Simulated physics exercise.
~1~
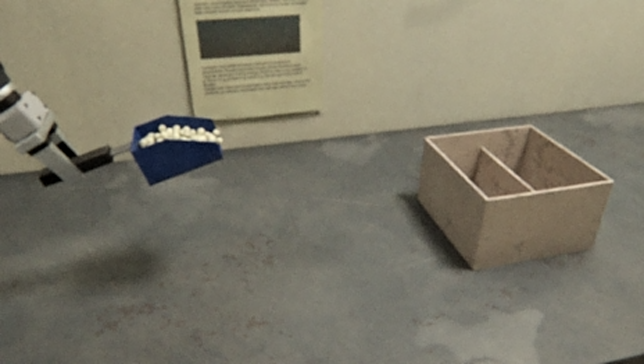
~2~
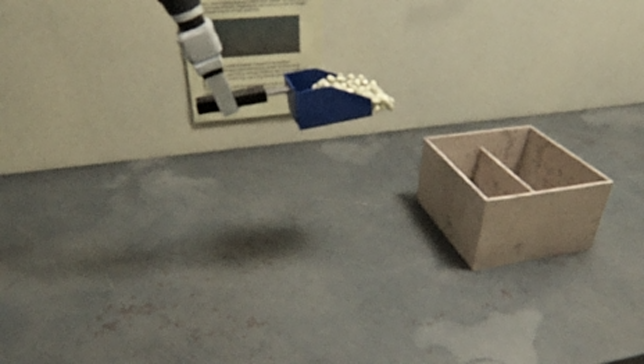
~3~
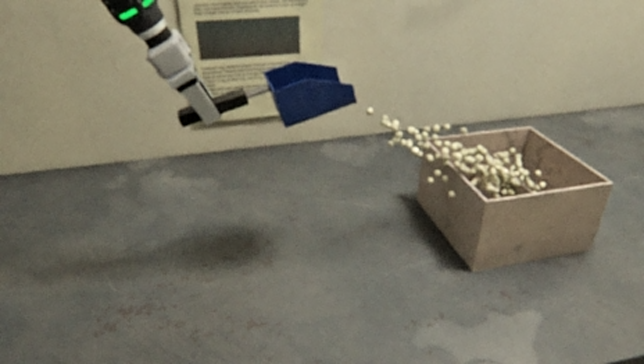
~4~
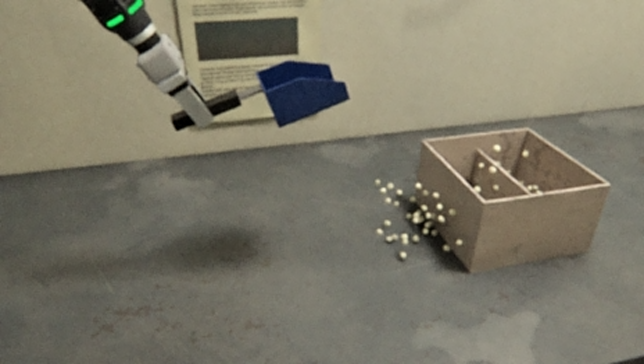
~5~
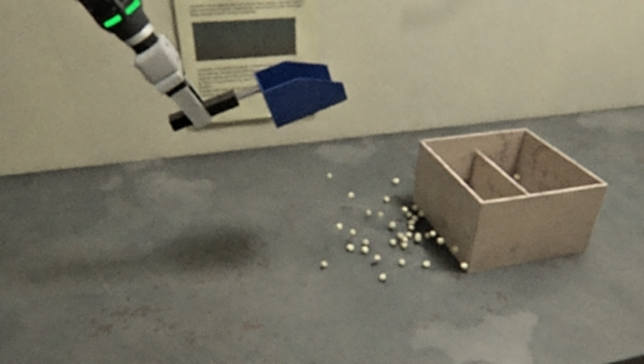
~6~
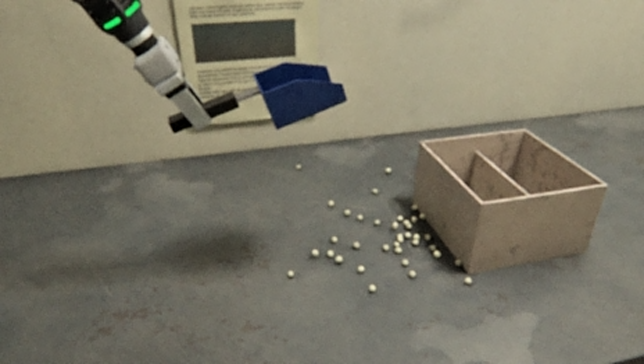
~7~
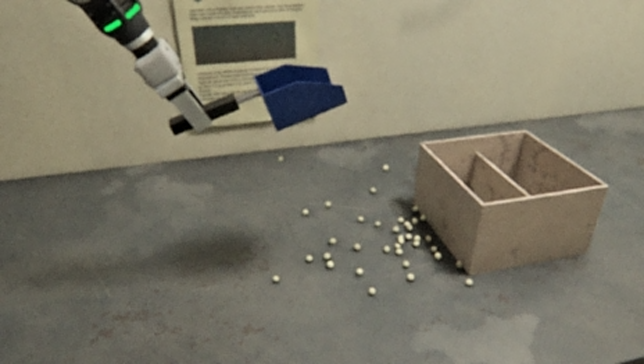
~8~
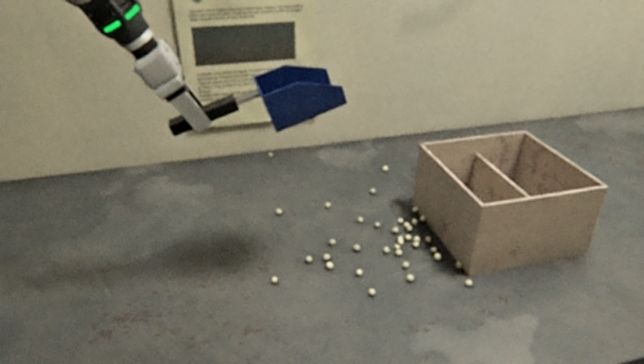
A robot arm swung a blue scoop of small white beads up and to the right, then drew it back, flinging them toward a divided open box; many went in, while others dropped short and scattered across the grey tabletop beside it.
